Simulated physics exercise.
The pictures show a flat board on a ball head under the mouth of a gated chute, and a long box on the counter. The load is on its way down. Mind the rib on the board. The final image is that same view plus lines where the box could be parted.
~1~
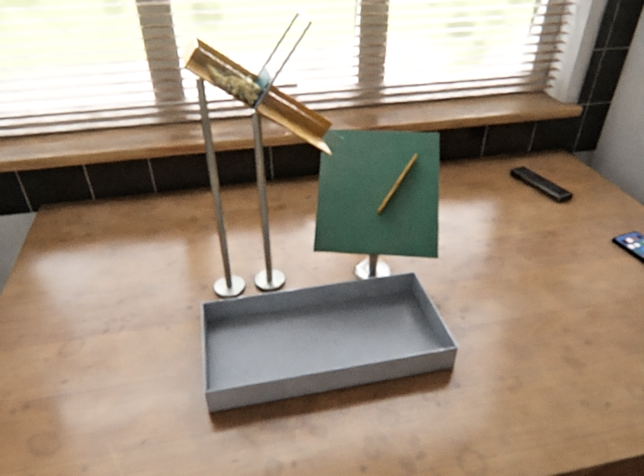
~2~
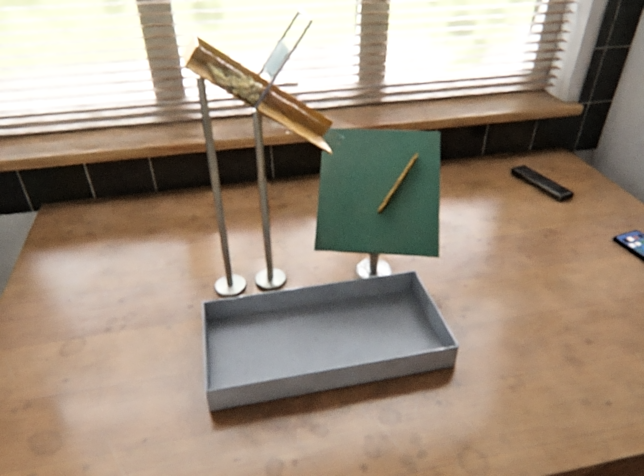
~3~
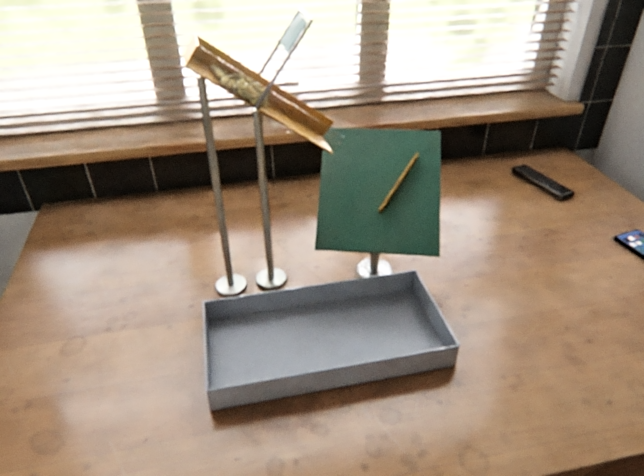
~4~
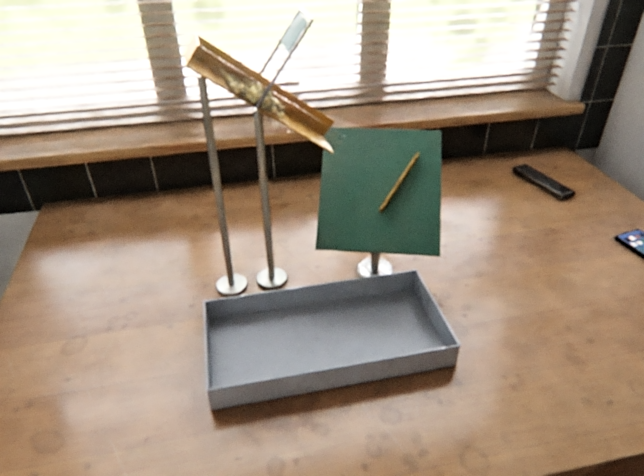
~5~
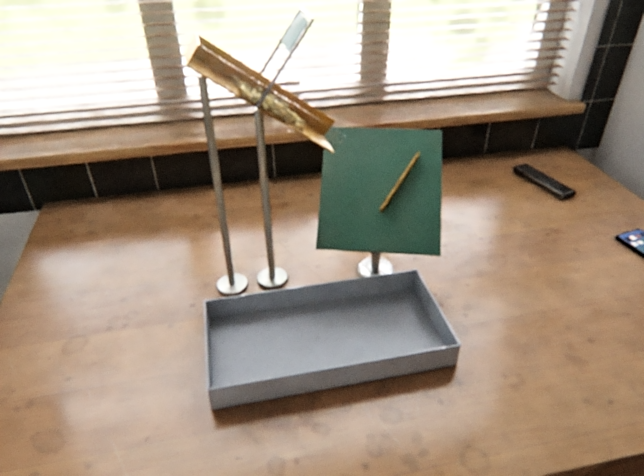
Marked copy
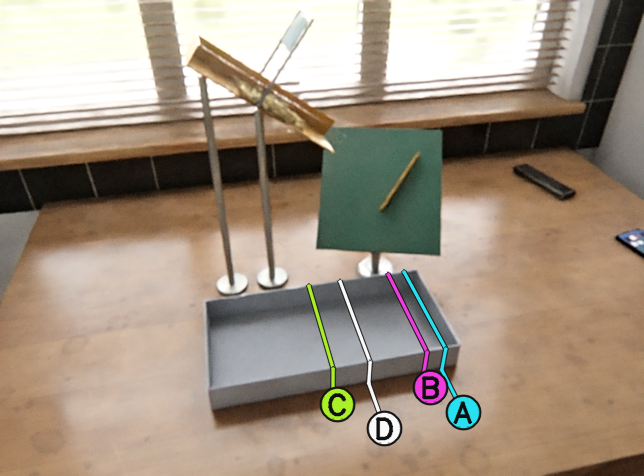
A gold chute's clear gate lifts, and a clump of beans slides down to the right.
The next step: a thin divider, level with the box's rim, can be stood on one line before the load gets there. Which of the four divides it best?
Take D.
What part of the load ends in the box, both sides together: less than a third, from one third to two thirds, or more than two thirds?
About that: More than two thirds.
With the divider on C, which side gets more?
More lands on the right.
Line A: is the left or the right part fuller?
The left side.
On the marked copy, line A crosses the front rim at (445, 347); line B crosses the front rim at (426, 351); line C crosses the front rim at (332, 367); line D crosses the front rim at (369, 361).
For line A, of what is caught, almost all on the left of the divider, just a few on the right.
For line B, of what is caught, almost all on the left of the divider, just a few on the right.
For line C, of what is caught, just a few on the left of the divider, almost all on the right.
For line D, of what is caught, roughly half on the left of the divider, roughly half on the right.
